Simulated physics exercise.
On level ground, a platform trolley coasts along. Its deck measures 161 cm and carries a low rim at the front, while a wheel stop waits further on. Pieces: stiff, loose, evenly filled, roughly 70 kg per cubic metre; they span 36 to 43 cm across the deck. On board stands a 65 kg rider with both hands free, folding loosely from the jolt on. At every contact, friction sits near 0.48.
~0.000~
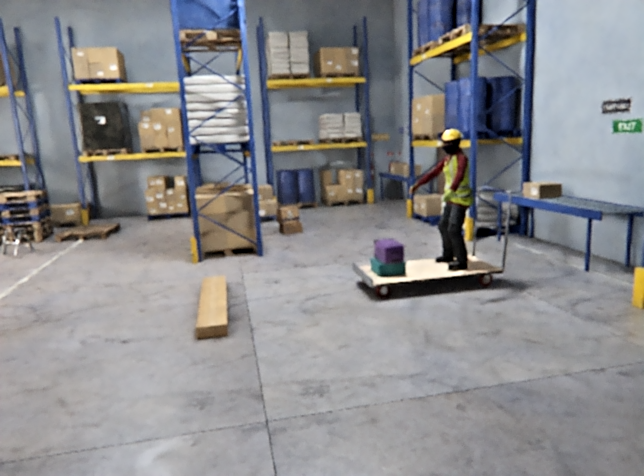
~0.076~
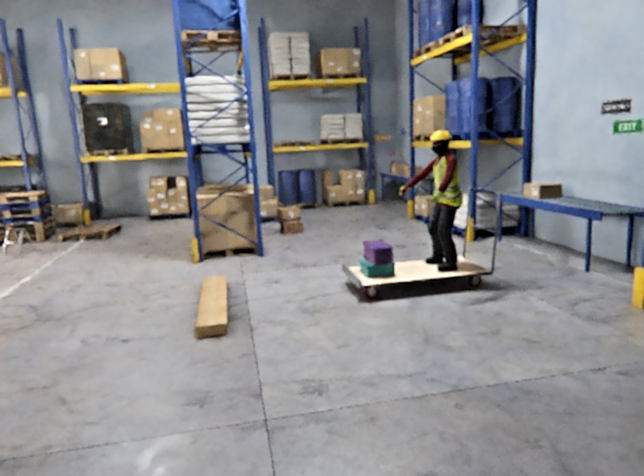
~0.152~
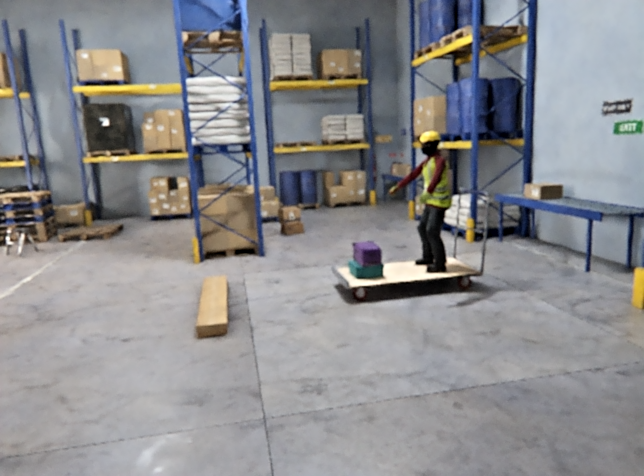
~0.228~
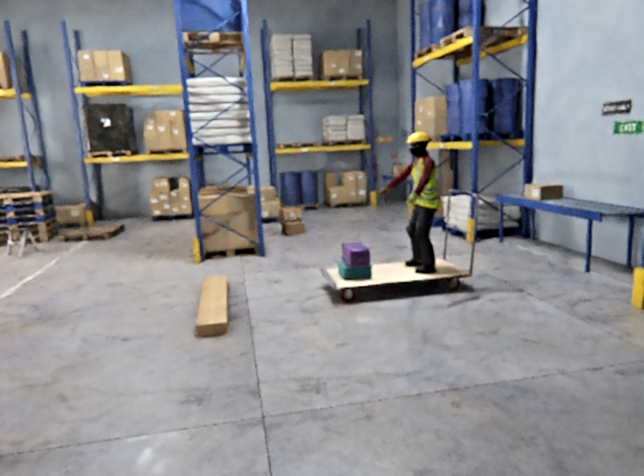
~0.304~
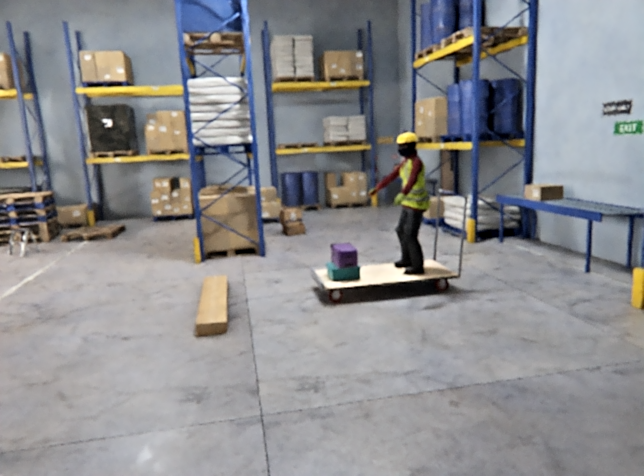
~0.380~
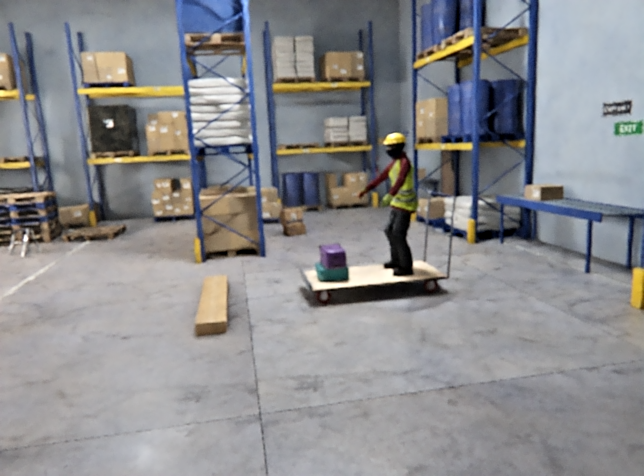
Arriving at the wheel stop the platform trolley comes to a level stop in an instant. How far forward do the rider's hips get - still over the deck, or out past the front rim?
They are still over the deck.
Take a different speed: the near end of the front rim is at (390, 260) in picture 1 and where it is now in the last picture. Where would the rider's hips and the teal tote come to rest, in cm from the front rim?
Hips: 60 cm past; teal: 20 cm behind.
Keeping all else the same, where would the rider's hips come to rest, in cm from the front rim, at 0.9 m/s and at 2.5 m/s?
100 cm behind, then 30 cm past.
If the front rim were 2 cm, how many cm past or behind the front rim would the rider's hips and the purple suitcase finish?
Rest positions from the front rim: Hips 30 cm behind; purple 40 cm past.
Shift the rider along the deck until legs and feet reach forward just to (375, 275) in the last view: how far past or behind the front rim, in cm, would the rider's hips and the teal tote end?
In that case hips 10 behind, teal 20 behind.
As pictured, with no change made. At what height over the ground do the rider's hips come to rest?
Hip height: Approx. 50 cm.
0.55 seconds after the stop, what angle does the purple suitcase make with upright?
Roughly 100 degrees.
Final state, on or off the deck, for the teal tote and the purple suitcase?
Result - teal: Stays; purple: Goes over.
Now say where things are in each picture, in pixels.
In the first frame, hips (459, 198), teal tote (388, 266), rim corner (372, 284); 170 cm short of the stop.
In the second frame, hips (448, 199), teal tote (377, 267), rim corner (360, 285); 156 cm short of the stop.
In the third frame, hips (438, 200), teal tote (366, 269), rim corner (348, 286); 143 cm short of the stop.
In the fourth frame, hips (427, 201), teal tote (355, 270), rim corner (336, 288); 129 cm short of the stop.
In the fifth frame, hips (416, 202), teal tote (343, 271), rim corner (323, 289); 115 cm short of the stop.
In the sixth frame, hips (404, 203), teal tote (332, 272), rim corner (311, 290); 101 cm short of the stop. Speed about 1.8 m/s.
After 0.93 s the deck stops.
After 1.48 s the rider's hips are 64 cm behind the rim, near (271, 249) in the last picture's view.
After 1.93 s the rider's hips are 33 cm behind the rim, near (244, 254) in the last picture's view.
When all is still (2.5 s), past the rim, purple suitcase; behind it, teal tote and the rider's hips.
